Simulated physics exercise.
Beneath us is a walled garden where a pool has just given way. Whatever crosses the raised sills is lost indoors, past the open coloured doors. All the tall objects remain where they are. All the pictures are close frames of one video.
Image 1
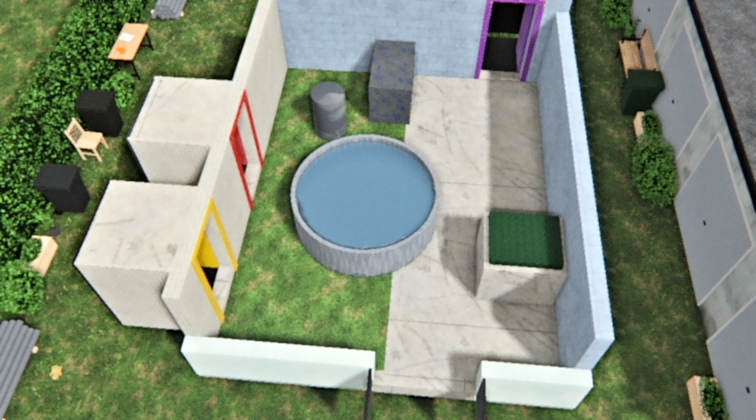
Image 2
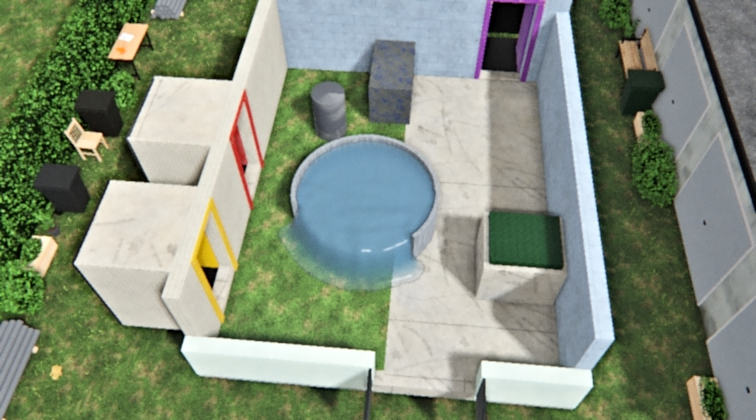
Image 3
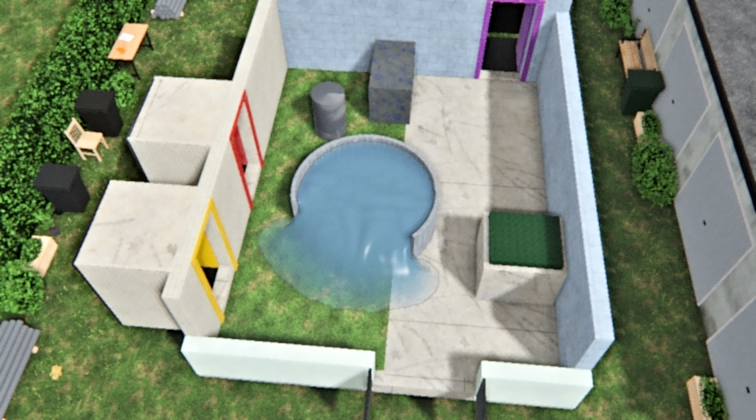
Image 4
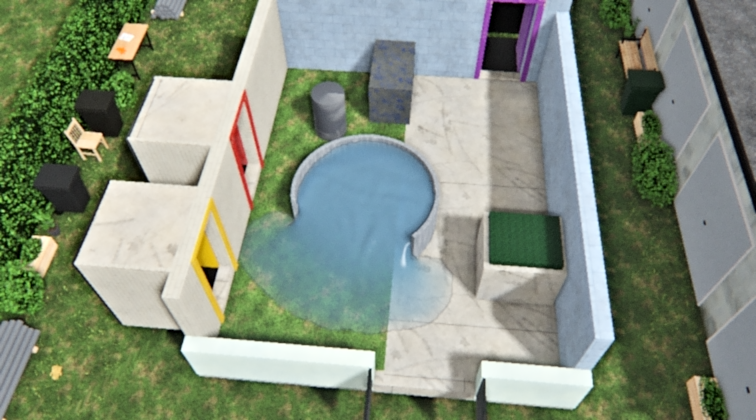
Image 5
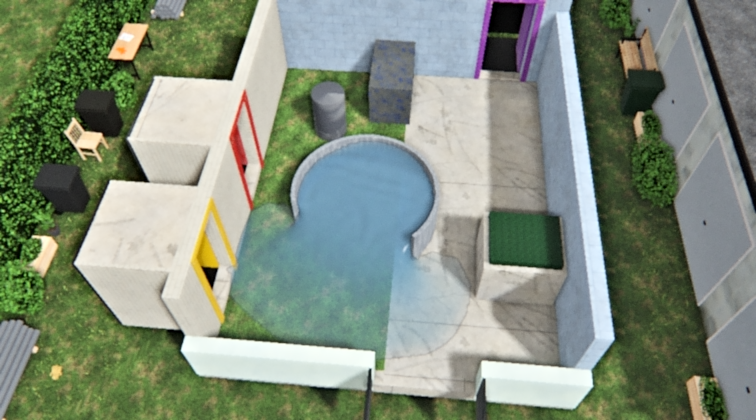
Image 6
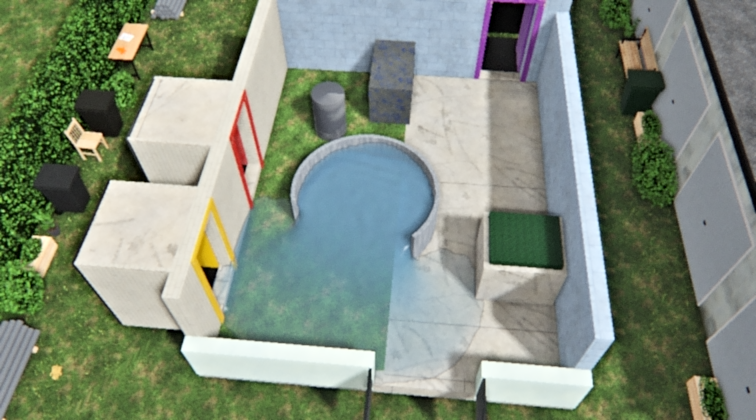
A round grey-rimmed pool of blue water gives way along its front side in a walled garden of grass and pale paving, seen from high above. A yellow doorway and a red one stand at left, a purple one at the back, and a green-topped block at right. Water pours through the gap and fans toward the low front wall, thinning over grass and paving, while the camera stays still.
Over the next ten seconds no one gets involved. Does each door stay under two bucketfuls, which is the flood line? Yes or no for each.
Purple door - yes, stays under; red door - yes, stays under; yellow door - no, it floods.
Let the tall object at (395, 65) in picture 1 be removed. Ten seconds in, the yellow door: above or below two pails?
In that case the yellow door gets too much.
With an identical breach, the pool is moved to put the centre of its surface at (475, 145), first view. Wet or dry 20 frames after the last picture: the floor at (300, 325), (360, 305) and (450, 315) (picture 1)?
Soaked, soaked, soaked.
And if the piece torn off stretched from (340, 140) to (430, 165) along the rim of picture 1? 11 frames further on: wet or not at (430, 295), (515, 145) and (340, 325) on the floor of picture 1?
Point by point: Unwetted; soaked; unwetted.
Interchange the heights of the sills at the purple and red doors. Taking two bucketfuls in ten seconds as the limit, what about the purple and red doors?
Per door, purple stays inside the limit; red crosses the threshold.
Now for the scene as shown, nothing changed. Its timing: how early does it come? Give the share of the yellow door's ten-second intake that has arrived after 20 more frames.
It comes to around 90 percent of the ten-second total.
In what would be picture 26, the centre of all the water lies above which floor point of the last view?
Centre: Close to (341, 273).
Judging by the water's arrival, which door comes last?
I'd say the door marked purple.
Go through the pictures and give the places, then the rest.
In the first frame, the round pool at (365, 192) is whole and still.
In the second frame, the front is at (419, 265), out from the gap at (340, 262).
In the third frame, the front is at (432, 287), out from the gap at (340, 264).
In the fourth frame, water pours out at (341, 265) and has run to (445, 300).
In the fifth frame, water pours out at (341, 265) and has run to (459, 318).
In the sixth frame, the front is at (466, 342), out from the gap at (341, 265).
A moment on, water covers 35 % of the floor; the purple door not reached, the red door wet at the sill, nothing in, the yellow door under two buckets in.
Next, water covers 35 % of the floor; the purple door not reached, the red door wet at the sill, nothing in, the yellow door over two buckets in.
Then, water covers 45 % of the floor; the purple door not reached, the red door wet at the sill, nothing in, the yellow door far over two buckets in.
Later, water covers 70 % of the floor; the purple door not reached, the red door wet at the sill, nothing in, the yellow door far over two buckets in.
In the end, water covers 95 % of the floor; the purple door under two buckets in, the red door wet at the sill, nothing in, the yellow door far over two buckets in.
